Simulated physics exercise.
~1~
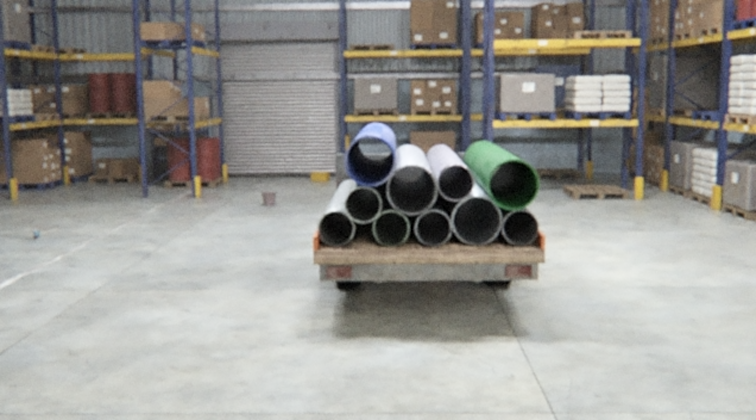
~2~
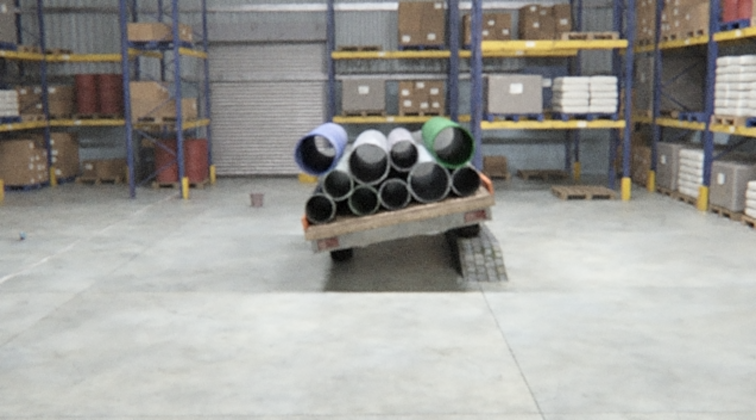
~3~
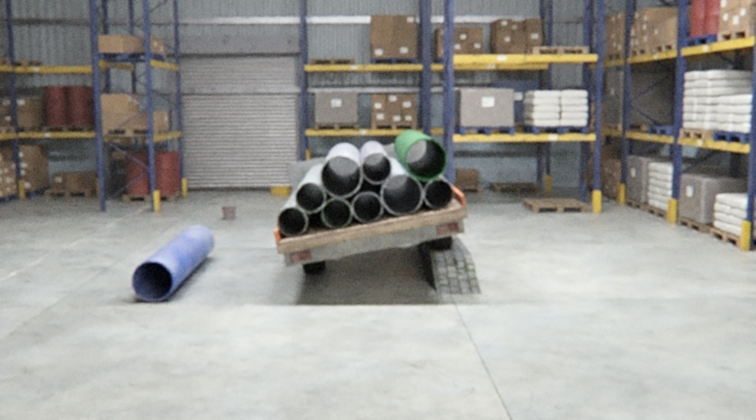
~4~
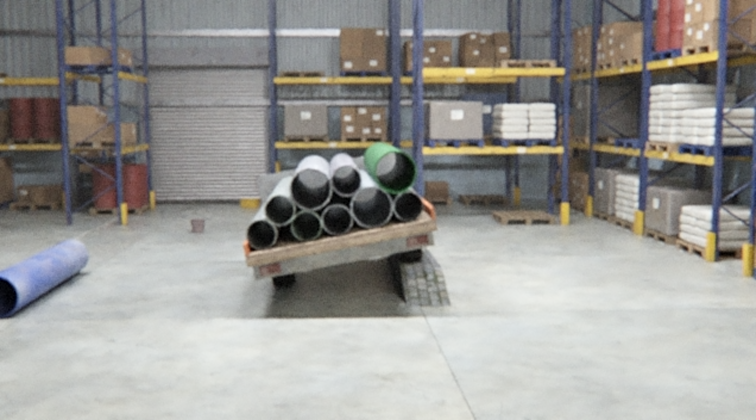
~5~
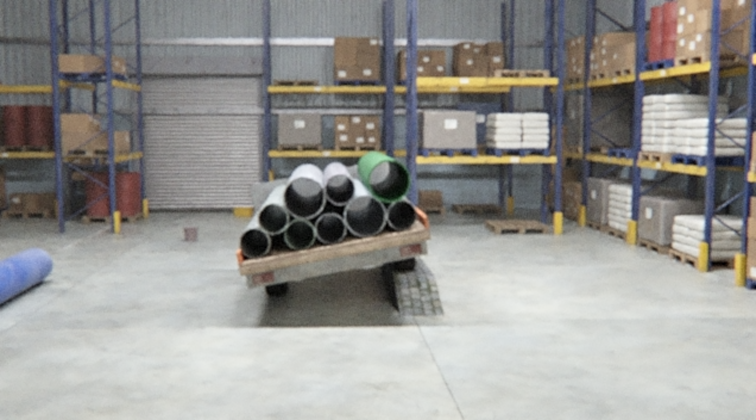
The clip opens in a warehouse, where a low flatbed trailer carries a stack of pipes, most of them grey, with a blue one on the upper left and a green one on the upper right. The trailer creeps forward and its right wheel climbs a small ramp, tilting the deck down to the left. The blue pipe rolls left over the others and drops off the left side. It rolls away across the concrete floor as the view shifts slightly right. It ends up at the far left, while the green pipe stays on top of the stack aboard the tilted trailer.
